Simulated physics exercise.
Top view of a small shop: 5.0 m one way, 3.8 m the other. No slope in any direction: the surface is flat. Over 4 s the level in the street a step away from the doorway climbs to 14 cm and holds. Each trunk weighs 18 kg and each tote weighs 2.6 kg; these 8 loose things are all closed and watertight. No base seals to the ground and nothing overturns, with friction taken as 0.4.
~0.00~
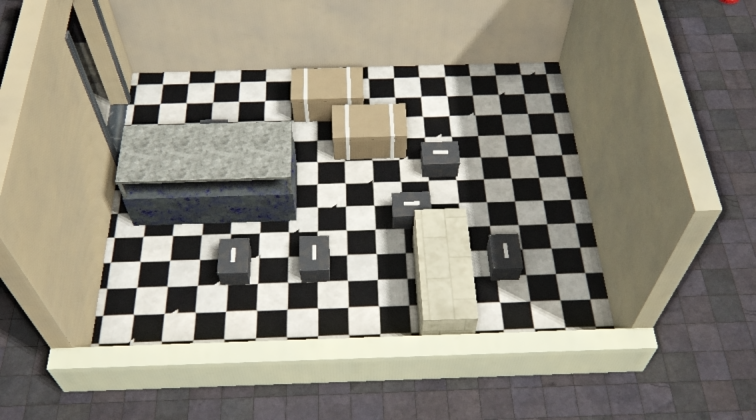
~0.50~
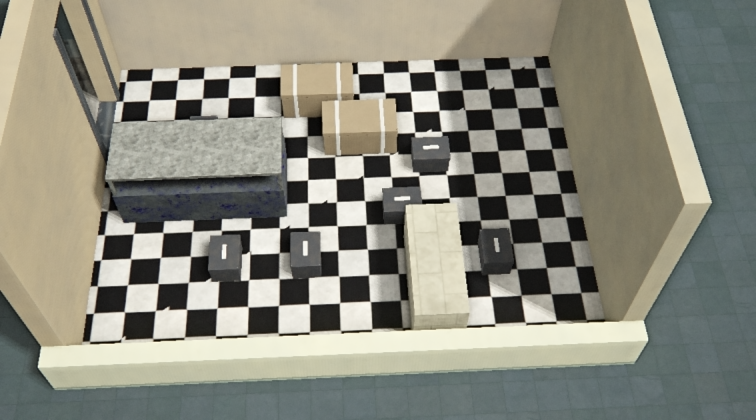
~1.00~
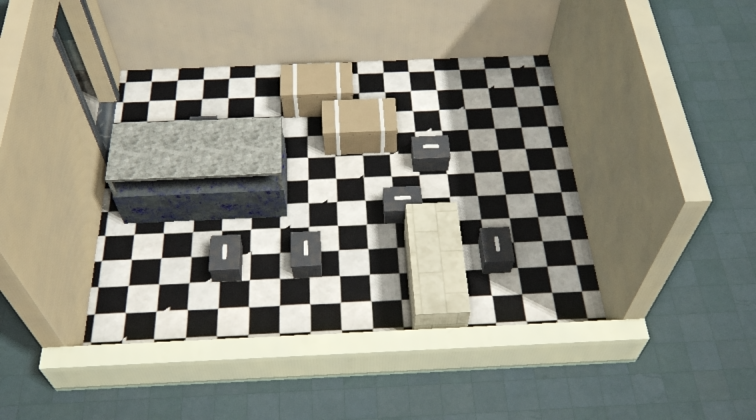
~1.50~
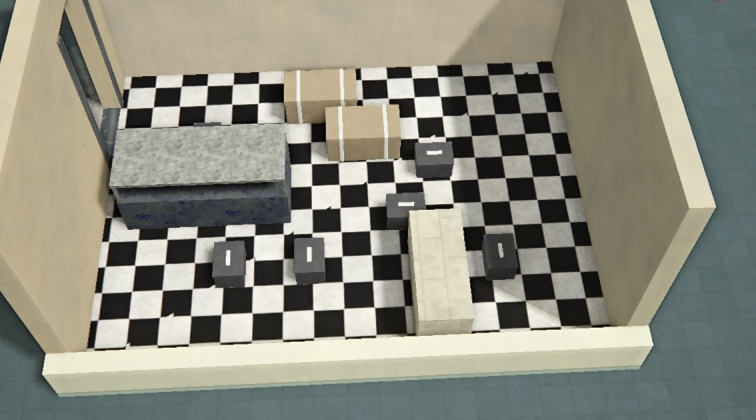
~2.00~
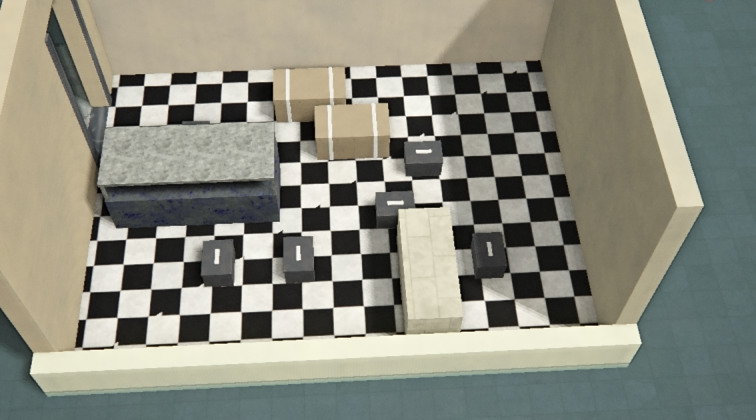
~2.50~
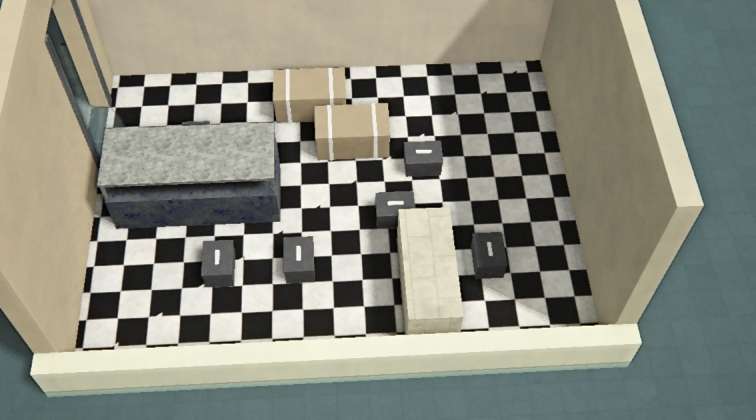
A small walled room with a black-and-white checkered floor stayed still, its cardboard boxes, dark cases, pale block and speckled counter unmoved, while the view jiggled slightly and the ground outside turned from grey to blue-green.
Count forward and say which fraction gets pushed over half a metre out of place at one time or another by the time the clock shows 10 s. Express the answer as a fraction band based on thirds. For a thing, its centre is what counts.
The band is under one third.
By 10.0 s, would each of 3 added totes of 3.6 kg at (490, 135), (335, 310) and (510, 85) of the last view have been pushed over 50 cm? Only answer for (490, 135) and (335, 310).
Note: Item 1 below threshold; item 2 below threshold.
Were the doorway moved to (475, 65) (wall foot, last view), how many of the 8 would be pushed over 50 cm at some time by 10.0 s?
So the tally would be 3.
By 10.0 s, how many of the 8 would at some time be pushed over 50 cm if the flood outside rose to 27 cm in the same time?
In that case the number is 6.
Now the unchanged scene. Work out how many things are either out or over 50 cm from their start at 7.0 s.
The number by then is 1.
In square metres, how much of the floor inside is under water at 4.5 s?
The covered patch comes to about 3.0 m2.
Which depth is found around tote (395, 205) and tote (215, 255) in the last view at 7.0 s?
First roughly 1 cm, second roughly 0 cm.
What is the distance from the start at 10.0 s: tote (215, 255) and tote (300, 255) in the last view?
One is off by 0 cm, the other by 20 cm, in the order asked.
After 3.5 s 0 of 8 are over 50 cm from their spots; 0 afloat.
After 4.5 s 1 of 8 are over 50 cm from their spots; 0 afloat.
After 7.0 s 1 of 8 are over 50 cm from their spots; 1 afloat.
After 10.0 s 2 of 8 are over 50 cm from their spots, and 2 have been at some point; 1 afloat.
